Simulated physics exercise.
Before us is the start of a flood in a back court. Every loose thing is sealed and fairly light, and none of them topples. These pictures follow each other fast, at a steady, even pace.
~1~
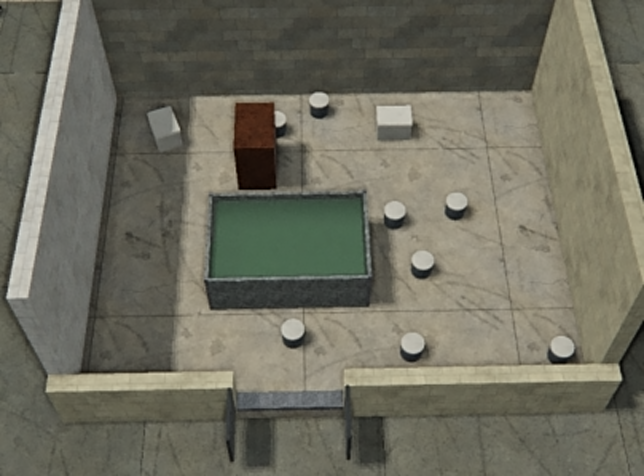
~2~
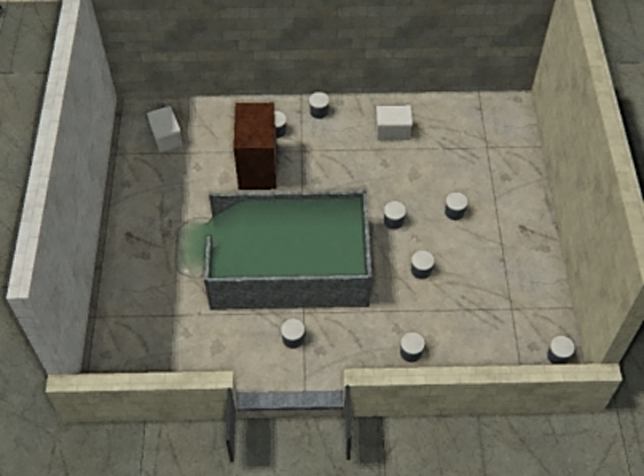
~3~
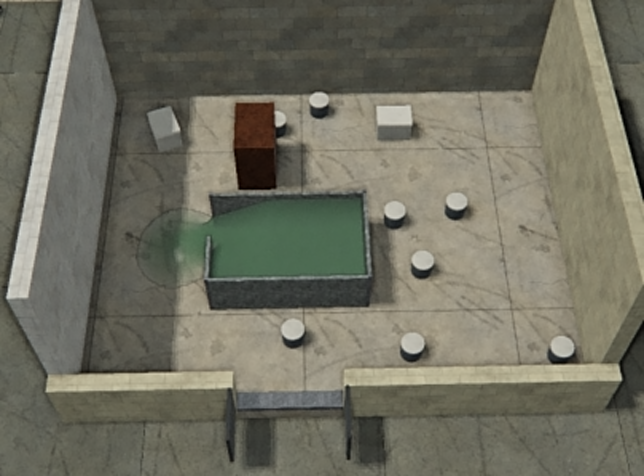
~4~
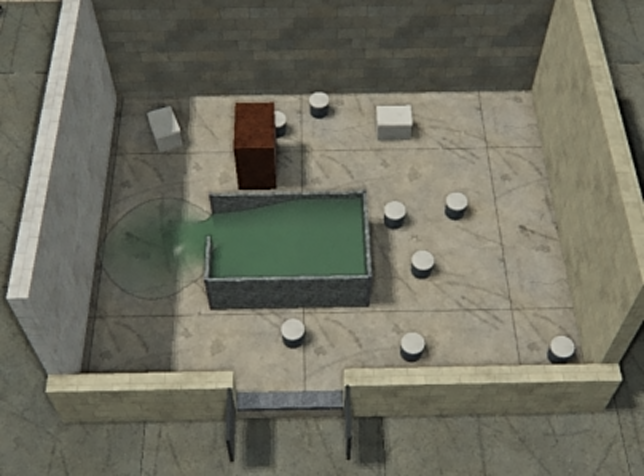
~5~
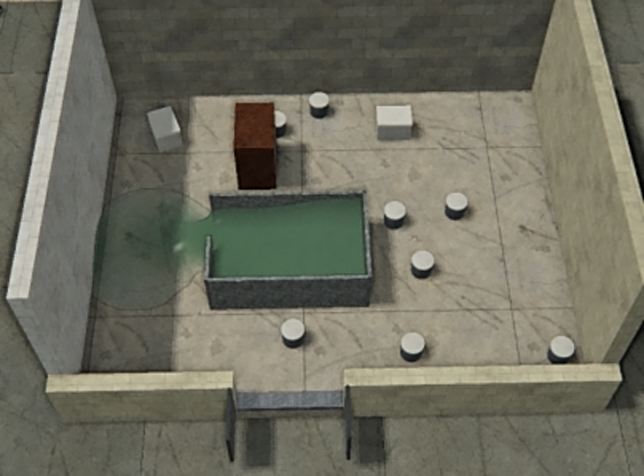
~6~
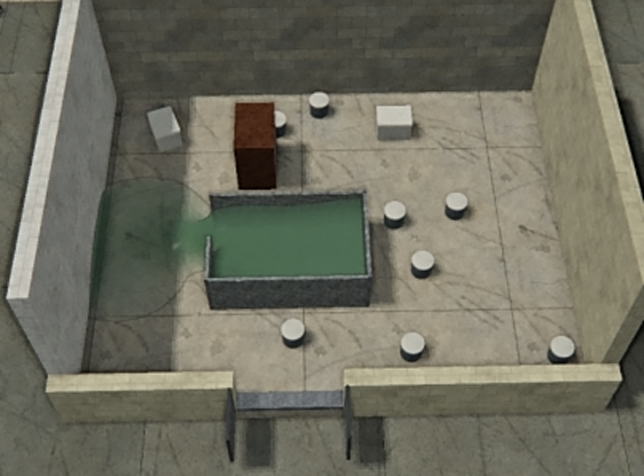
Green water fills a stone-walled tank in a walled court, then pours out through a gap in the tank's left side. It fans across the paved floor in a widening round sheet, reaches the left wall and spreads along its base, while the scattered pails and blocks stay still.
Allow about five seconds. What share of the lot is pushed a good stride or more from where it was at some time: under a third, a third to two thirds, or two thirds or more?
Mid band.
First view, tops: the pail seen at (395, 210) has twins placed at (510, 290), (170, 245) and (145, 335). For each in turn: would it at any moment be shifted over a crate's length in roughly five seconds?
Okay, in order the twins go nowhere much, a long way, a long way.
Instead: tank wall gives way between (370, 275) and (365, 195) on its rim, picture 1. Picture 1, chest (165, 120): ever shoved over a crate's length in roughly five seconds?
Came up short.
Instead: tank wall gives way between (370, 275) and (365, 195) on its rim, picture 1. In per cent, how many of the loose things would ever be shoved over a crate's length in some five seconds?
About 90 %.
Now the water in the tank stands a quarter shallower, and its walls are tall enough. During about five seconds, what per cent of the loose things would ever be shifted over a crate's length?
30 per cent.
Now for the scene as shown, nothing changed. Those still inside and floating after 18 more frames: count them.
Total: 1.
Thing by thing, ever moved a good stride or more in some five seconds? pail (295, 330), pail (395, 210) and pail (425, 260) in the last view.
Listed order gives past that mark, then below that mark, and lastly below that mark.
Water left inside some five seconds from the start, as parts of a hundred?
About 100 percent.
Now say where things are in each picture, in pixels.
In the first frame, a pail at (395, 210), on the bottom; a pail at (293, 329), on the bottom; 0 of 10 have shifted.
In the second frame, a pail at (395, 210) rests on the ground; a pail at (293, 329), on the bottom; 0 of 10 have shifted.
In the third frame, a pail at (395, 210) rests on the ground; a pail at (293, 329) rests on the ground; 0 of 10 have shifted.
In the fourth frame, a pail at (395, 210), on the bottom; a pail at (293, 329) rests on the ground; 0 of 10 have shifted.
In the fifth frame, a pail at (395, 210), on the bottom; a pail at (293, 329) rests on the ground; 0 of 10 have shifted.
In the sixth frame, a pail at (395, 210) rests on the ground; a pail at (293, 329), on the bottom; 0 of 10 have shifted.
A moment on, 0 of 10 are well off their spots; 0 afloat.
Next, 0 of 10 are well off their spots; 0 afloat.
Later, 1 of 10 are well off their spots; 1 afloat.
In the end, 5 of 10 are well off their spots, and 5 have been at some point; 2 afloat.
